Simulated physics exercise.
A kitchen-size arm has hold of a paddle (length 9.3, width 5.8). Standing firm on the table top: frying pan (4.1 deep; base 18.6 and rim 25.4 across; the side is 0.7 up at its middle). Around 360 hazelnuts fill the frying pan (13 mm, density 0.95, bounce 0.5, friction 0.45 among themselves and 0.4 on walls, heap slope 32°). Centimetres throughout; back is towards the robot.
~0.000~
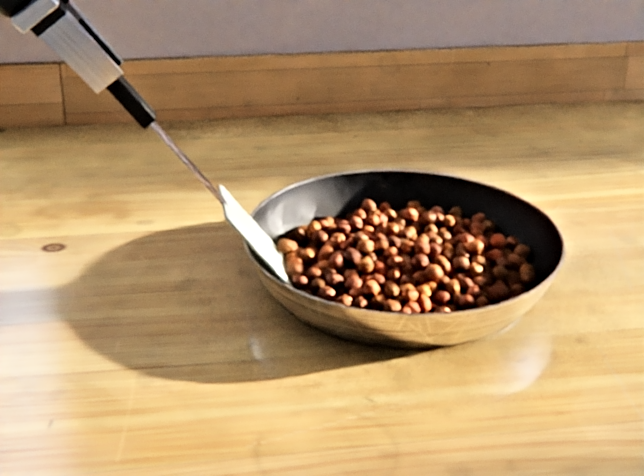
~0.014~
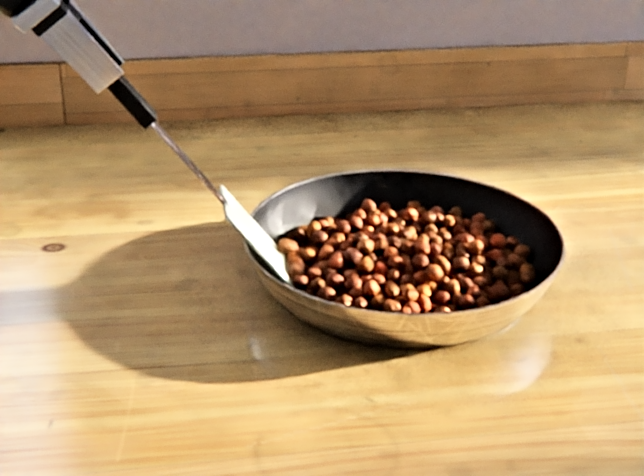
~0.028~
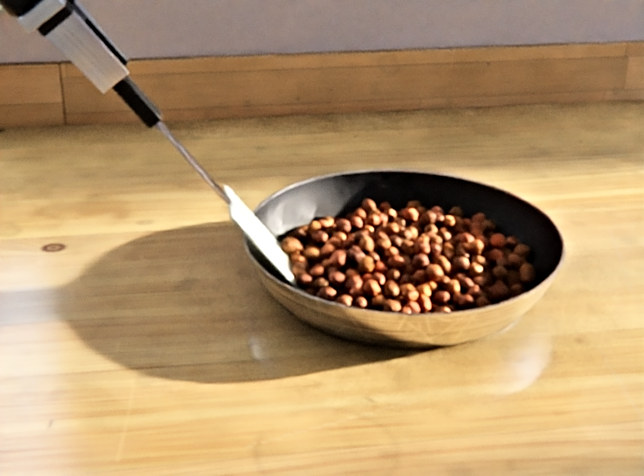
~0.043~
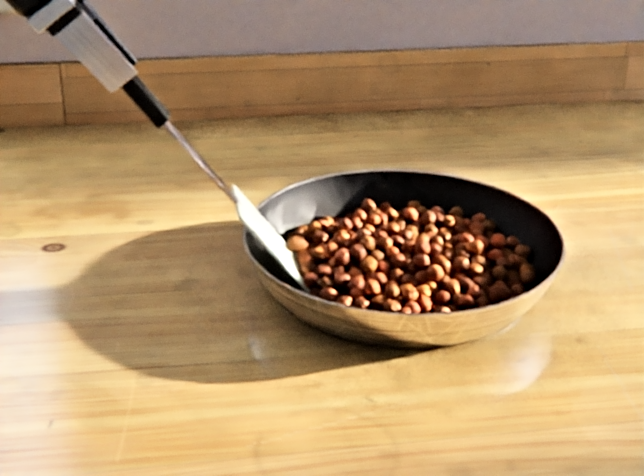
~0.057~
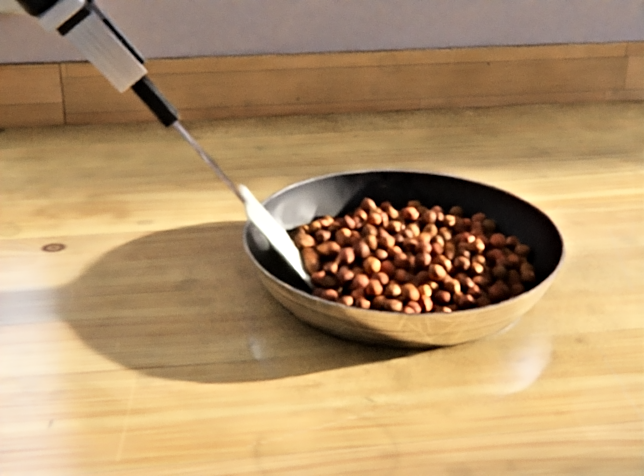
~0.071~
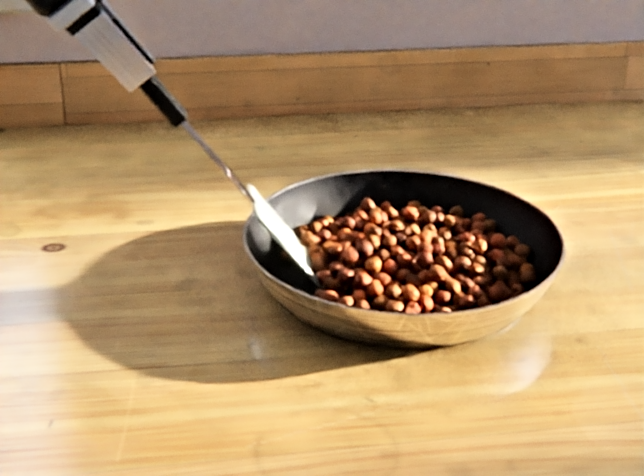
On a sunlit wooden table top, a robot arm held a pale paddle at the left side of a frying pan full of hazelnuts, then slowly pushed it a little way right into the nuts.
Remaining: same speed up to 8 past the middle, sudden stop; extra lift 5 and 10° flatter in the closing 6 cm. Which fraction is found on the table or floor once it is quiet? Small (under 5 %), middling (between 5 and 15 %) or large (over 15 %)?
On the table or floor the share is small, under 5 %.
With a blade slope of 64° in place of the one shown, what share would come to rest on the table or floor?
Then about 0 per cent.
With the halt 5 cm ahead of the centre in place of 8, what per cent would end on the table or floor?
It would be near 0 per cent.
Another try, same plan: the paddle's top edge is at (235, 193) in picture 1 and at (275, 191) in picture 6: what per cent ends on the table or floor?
About 5 per cent.
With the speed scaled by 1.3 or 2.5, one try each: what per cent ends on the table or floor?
About 5 and 15 per cent.
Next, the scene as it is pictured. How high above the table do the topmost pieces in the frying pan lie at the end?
About 5.0 cm.
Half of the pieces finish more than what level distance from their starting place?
Some 2 cm.
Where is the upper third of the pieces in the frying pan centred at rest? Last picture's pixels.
Around (491, 244).
After 0.19 s, sloping 53°, highest piece 5 above the table; 357 in the frying pan.
After 0.31 s, sloping 49°, highest piece 6 above the table; 357 in the frying pan.
After 0.58 s, sloping 43°, highest piece 5 above the table; 351 in the frying pan, 5 on the table or floor, 1 on the blade or in flight.
After 1.63 s, sloping 43°, highest piece 5 above the table; 351 in the frying pan, 6 on the table or floor.
At rest, 351 in the frying pan, 6 on the table or floor. That is 2 % on the table or floor.
